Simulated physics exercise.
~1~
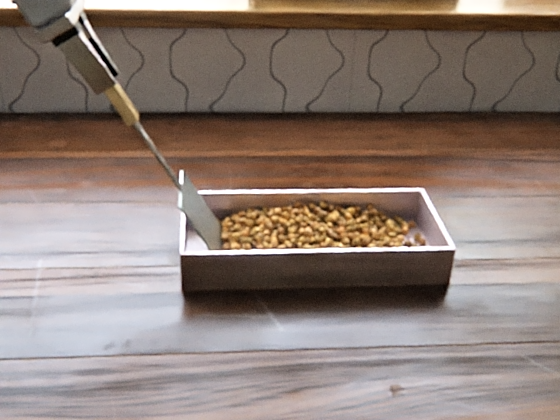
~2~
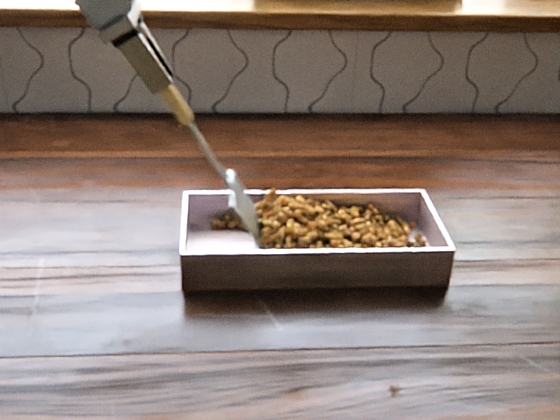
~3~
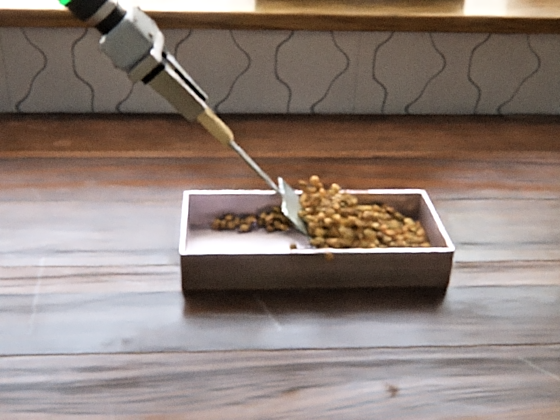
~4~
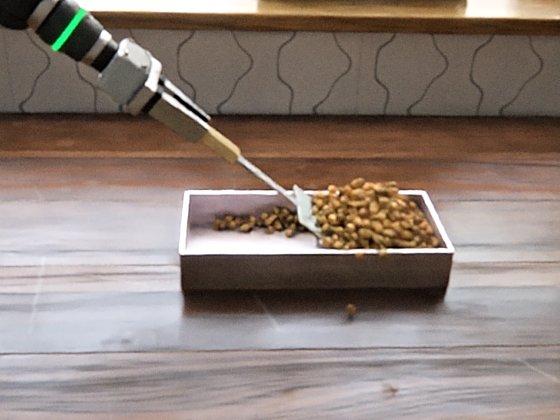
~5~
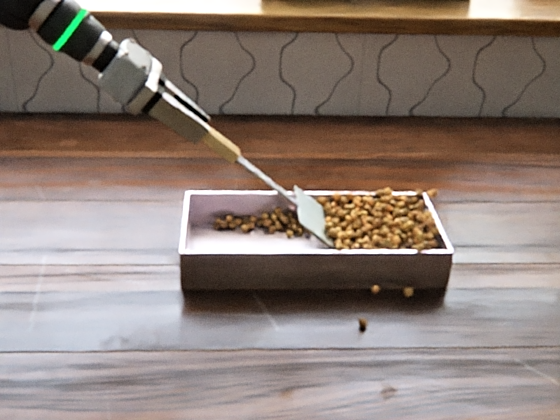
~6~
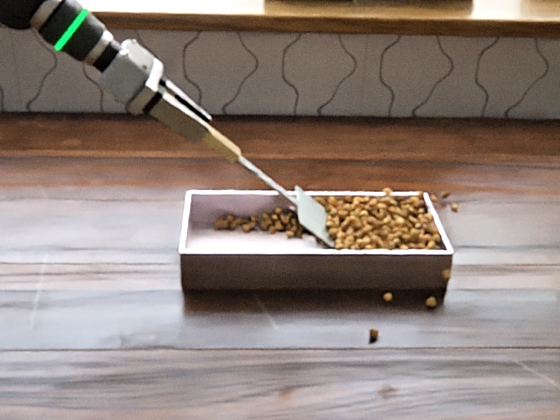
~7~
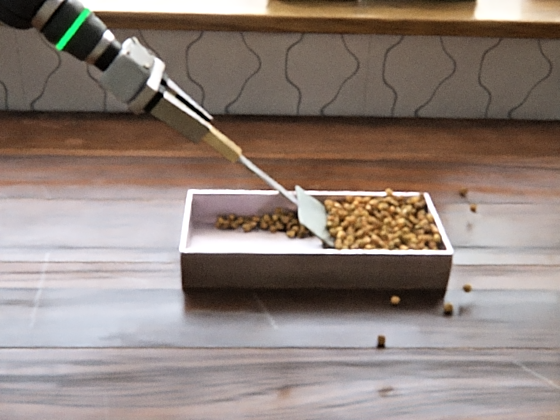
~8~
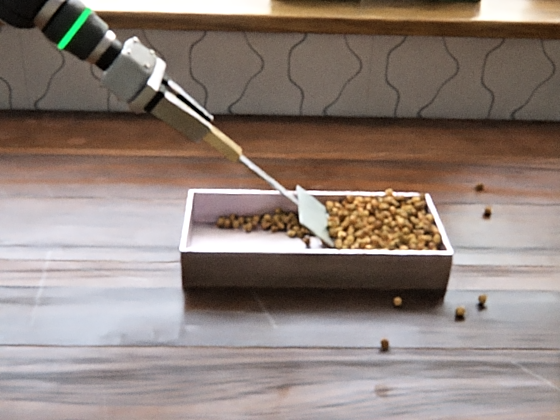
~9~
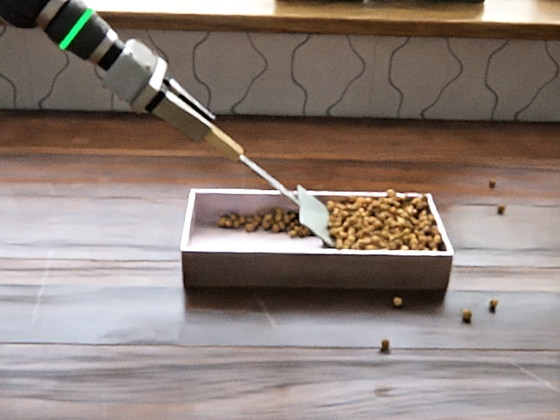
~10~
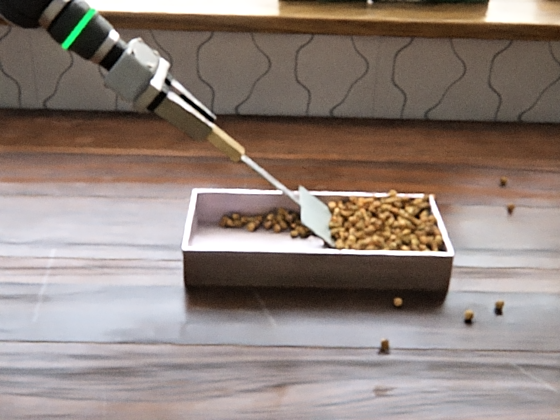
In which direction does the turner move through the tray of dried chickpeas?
The turner moves to the right, pushing the dried chickpeas ahead of it.
